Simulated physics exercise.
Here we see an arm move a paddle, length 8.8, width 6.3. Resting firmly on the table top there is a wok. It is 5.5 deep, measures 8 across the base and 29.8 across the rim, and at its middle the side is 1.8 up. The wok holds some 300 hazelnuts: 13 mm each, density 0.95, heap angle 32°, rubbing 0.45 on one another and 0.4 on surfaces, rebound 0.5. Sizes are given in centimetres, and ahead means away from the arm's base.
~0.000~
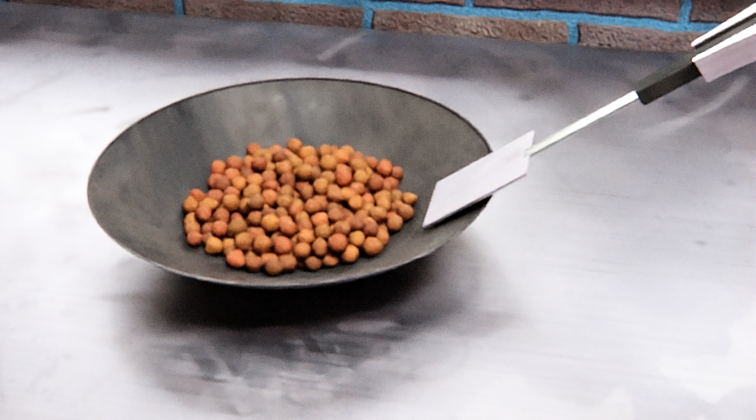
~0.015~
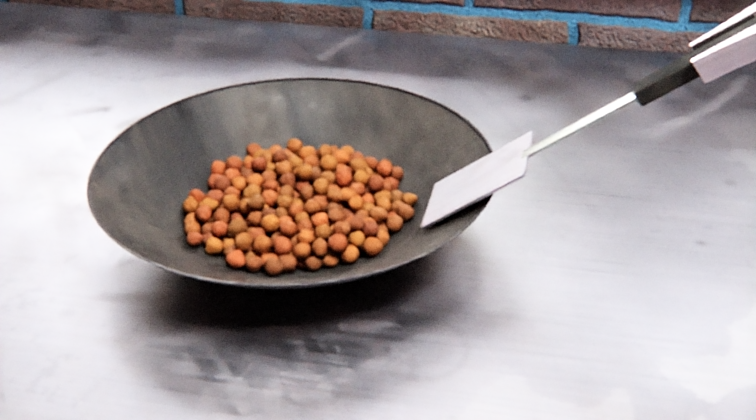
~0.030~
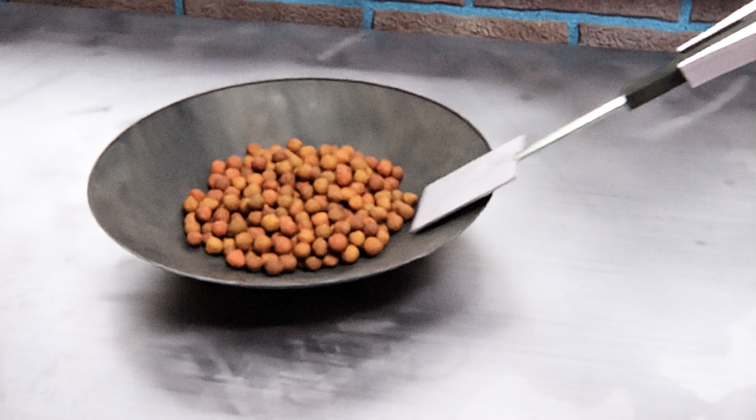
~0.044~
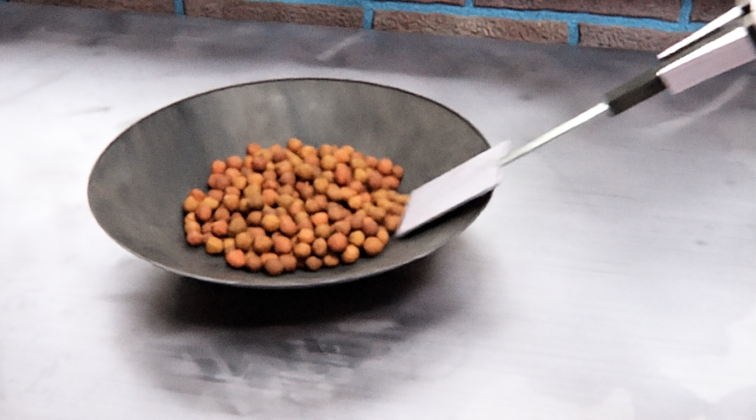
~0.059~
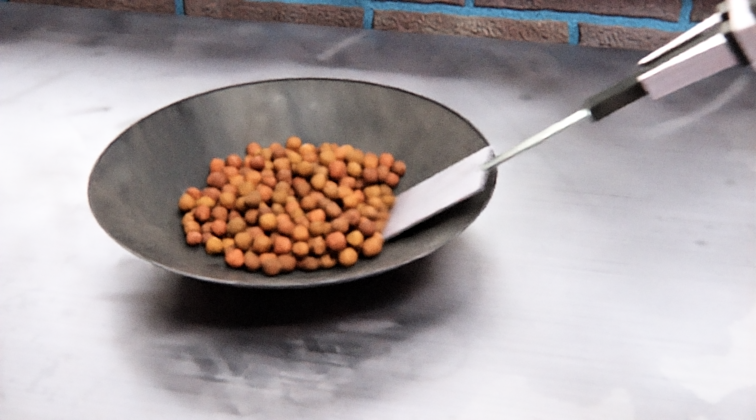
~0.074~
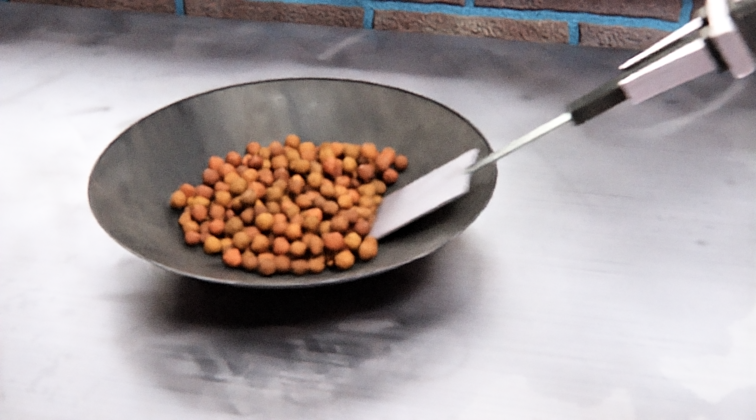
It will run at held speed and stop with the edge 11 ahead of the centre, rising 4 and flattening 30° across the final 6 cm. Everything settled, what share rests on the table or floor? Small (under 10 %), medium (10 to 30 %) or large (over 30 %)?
Medium.
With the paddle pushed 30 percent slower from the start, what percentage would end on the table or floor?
Roughly 15 per cent, I'd say.
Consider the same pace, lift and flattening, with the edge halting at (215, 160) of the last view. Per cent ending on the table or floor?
My guess is roughly 0 percent.
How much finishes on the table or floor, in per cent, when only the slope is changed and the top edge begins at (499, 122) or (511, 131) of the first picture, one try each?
About 30 and 25 per cent.
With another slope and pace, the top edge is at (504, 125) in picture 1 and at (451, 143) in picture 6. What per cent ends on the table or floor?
Around 20 per cent finishes on the table or floor.
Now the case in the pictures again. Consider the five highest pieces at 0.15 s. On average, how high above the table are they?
Roughly 5 cm above the table.
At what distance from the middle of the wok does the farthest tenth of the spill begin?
Some 55 cm from the centre.
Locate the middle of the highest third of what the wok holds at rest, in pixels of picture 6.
The centre sits at about (204, 181).
After 0.15 s, sloping 37°, highest piece 6 above the table; 300 in the wok.
After 0.23 s, sloping 30°, highest piece 6 above the table; 300 in the wok.
After 0.47 s, sloping 7°, highest piece 8 above the table; 232 in the wok, 42 on the table or floor, 26 on the blade or in flight.
After 1.52 s, sloping 7°, highest piece 5 above the table; 232 in the wok, 68 on the table or floor.
In the end, 232 in the wok, 68 on the table or floor. That is 23 % on the table or floor.
